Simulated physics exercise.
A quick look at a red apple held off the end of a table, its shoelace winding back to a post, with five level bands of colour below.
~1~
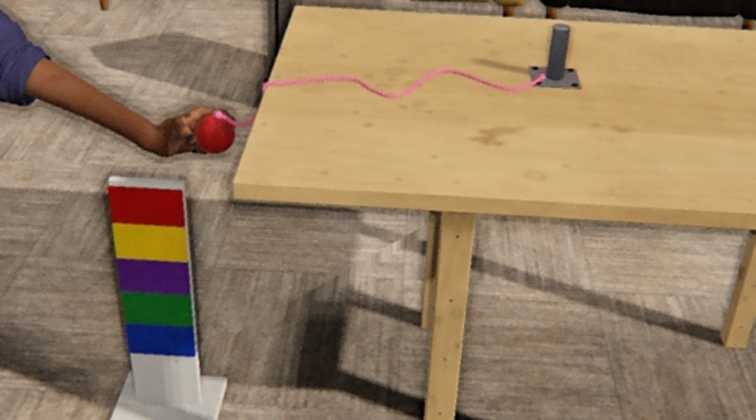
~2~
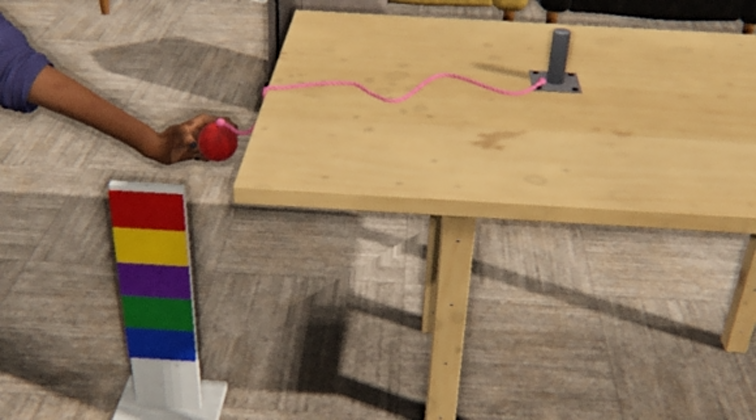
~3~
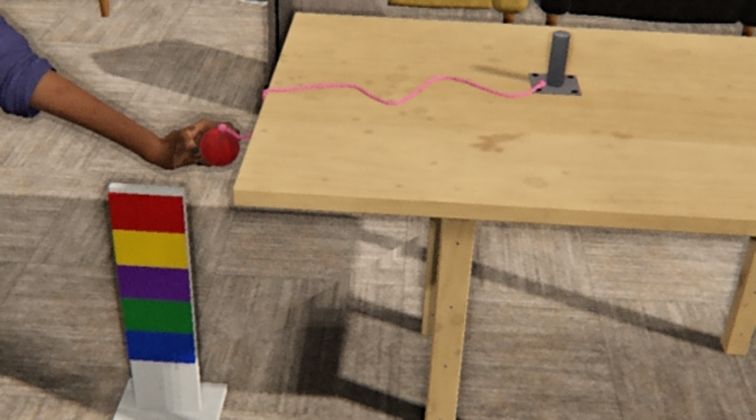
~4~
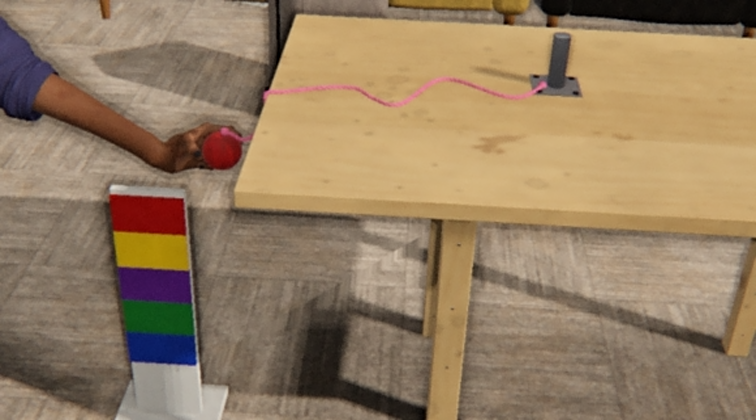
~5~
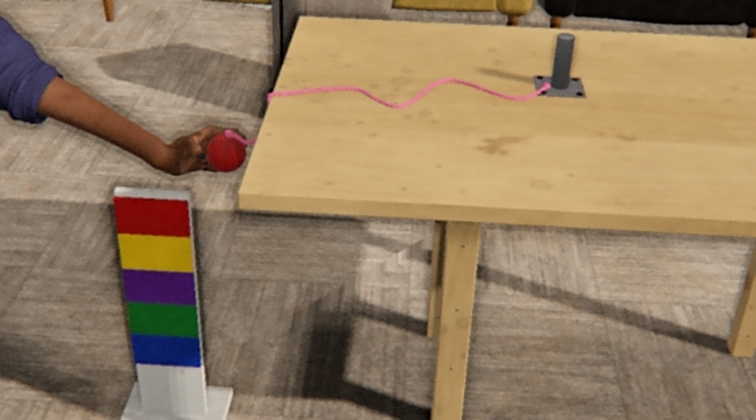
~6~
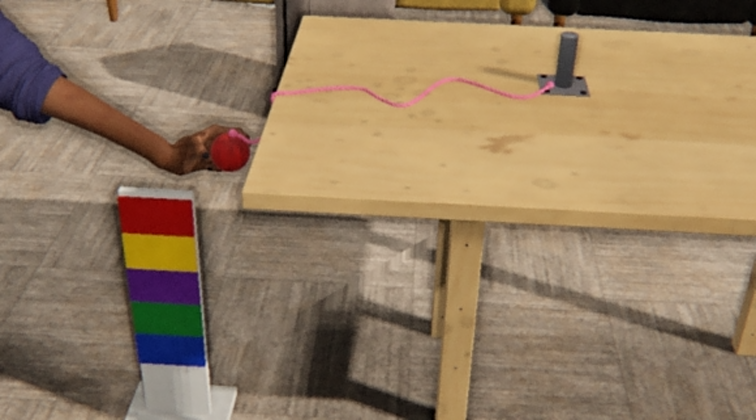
The clip opens on a hand at the left holding a round red object just off a table's edge, with a wavy pink cord leading back to a metal post above a colour-banded stand. The view shifts slightly, so everything drifts a little down, then slightly right, while the hand keeps its grip.
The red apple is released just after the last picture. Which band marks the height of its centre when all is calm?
At yellow.
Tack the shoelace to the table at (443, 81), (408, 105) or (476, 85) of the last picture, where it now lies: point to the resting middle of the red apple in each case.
The places are (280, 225), (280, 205) and (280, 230).
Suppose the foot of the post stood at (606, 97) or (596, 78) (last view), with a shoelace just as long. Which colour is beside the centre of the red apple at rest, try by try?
One after the other, red; red.
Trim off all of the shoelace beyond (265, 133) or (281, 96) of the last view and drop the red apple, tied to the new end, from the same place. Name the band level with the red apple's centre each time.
One after the other, red; no band.
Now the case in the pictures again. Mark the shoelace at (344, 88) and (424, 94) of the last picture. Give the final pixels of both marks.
The first at (276, 103), the second at (377, 88).
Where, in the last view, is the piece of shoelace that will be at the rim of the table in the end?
Near (351, 88).
Soon after, apple near (248, 243); level with yellow.
Then, apple near (314, 238); level with yellow.
Further on, apple near (273, 249); level with yellow.
At rest, apple near (274, 249); level with yellow. Its centre hangs level with the yellow band.
